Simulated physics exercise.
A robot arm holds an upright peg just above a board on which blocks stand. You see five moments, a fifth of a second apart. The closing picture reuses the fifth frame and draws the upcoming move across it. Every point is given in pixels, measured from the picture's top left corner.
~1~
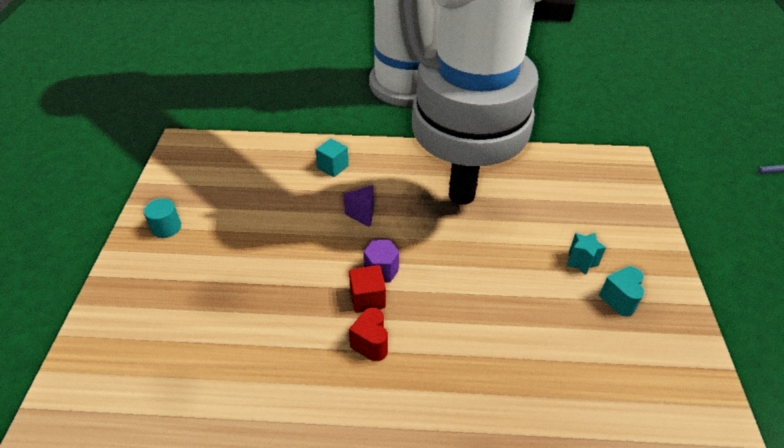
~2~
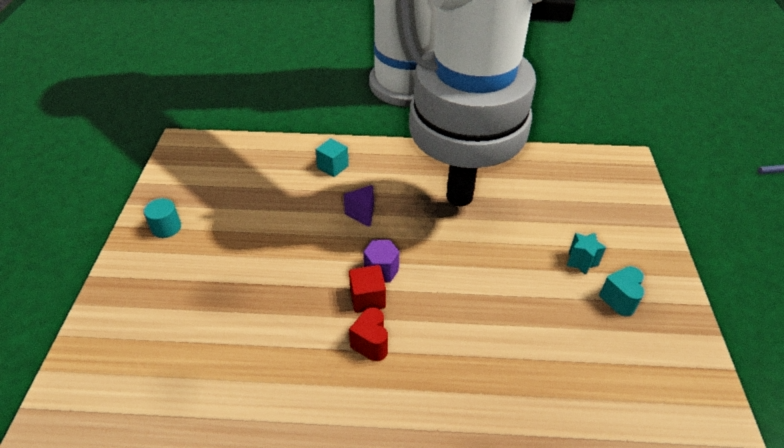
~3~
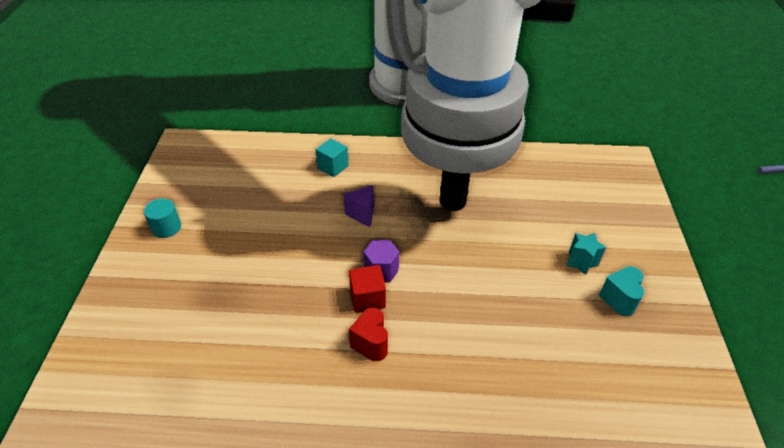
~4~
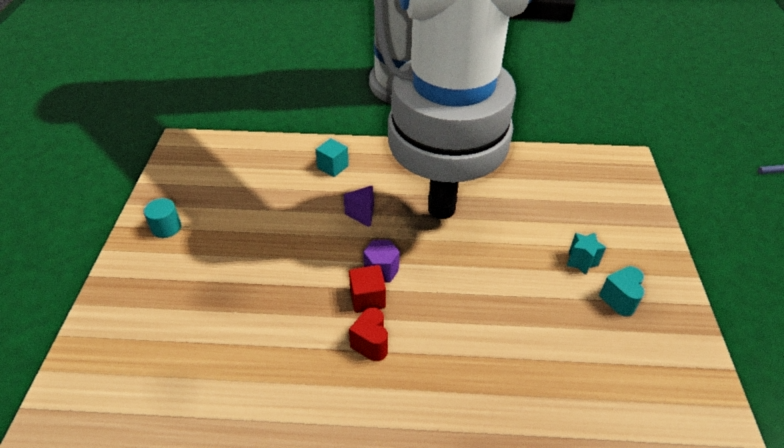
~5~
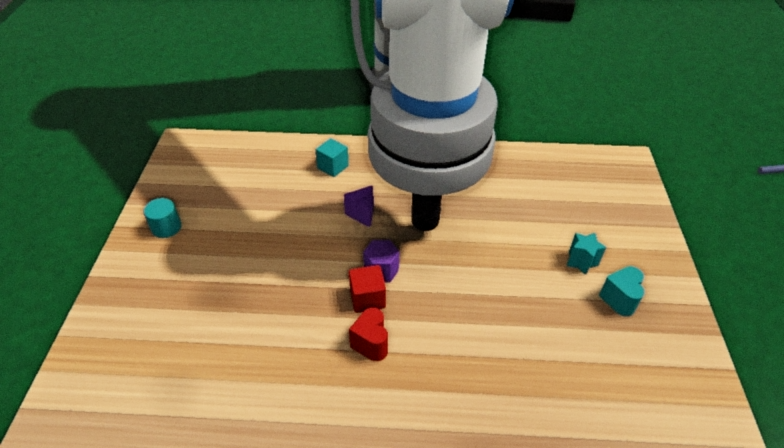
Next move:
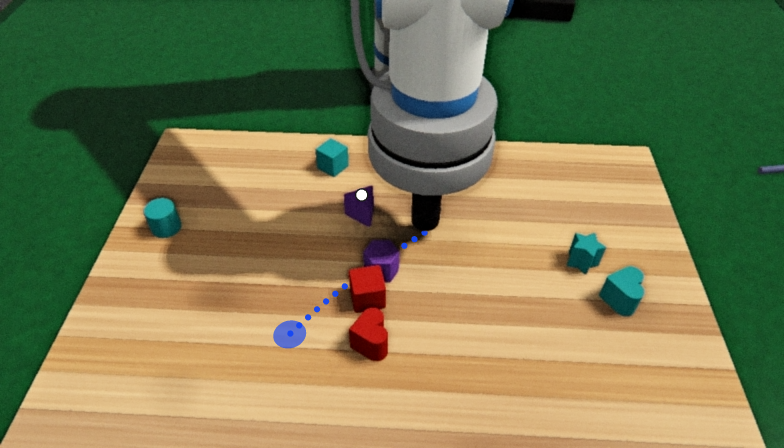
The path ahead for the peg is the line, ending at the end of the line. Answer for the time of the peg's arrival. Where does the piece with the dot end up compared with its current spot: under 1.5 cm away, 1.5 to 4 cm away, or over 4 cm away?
My answer is that it shifts under 1.5 cm.
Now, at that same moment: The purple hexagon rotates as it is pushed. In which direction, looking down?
Bird's-eye view: Counterclockwise.
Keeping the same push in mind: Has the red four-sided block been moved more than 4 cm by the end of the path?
I'd say yes.
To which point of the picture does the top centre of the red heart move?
The answer is (381, 356).
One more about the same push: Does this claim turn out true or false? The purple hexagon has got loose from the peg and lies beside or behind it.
True - the claim holds.
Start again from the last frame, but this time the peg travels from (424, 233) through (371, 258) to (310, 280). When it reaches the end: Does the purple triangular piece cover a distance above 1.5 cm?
In short: No.
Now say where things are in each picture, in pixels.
Peg's lower end (462, 197); purple triangular piece (362, 195); red four-sided block (367, 279); red heart (370, 325); purple hexagon (381, 251), in the first picture.
Peg (459, 198); blocks still, in the second picture.
Peg (453, 203); blocks still, in the third picture.
Peg (442, 211); blocks still, in the fourth picture.
Peg (425, 222); purple triangular piece (362, 195); red four-sided block (367, 279); red heart (370, 325); purple hexagon (381, 251), in the fifth picture.
Drawn move, from (424, 233) through (381, 261) and (336, 294) to (290, 334); the dot is on the purple triangular piece.
The first path, step by step. One third of the way, peg (381, 251); red four-sided block (362, 293), turned 15° clockwise; purple hexagon (370, 265), turned 30° anticlockwise.
Two thirds of the way, peg (334, 284); red four-sided block (366, 322), turned 20° anticlockwise; red heart (376, 352), turned 25° clockwise; purple hexagon (346, 299), turned 90° anticlockwise.
At the end, peg (288, 324); purple triangular piece still; red four-sided block (367, 326), turned 30° anticlockwise; red heart (381, 356), turned 20° clockwise; purple hexagon (340, 307), turned 110° anticlockwise.
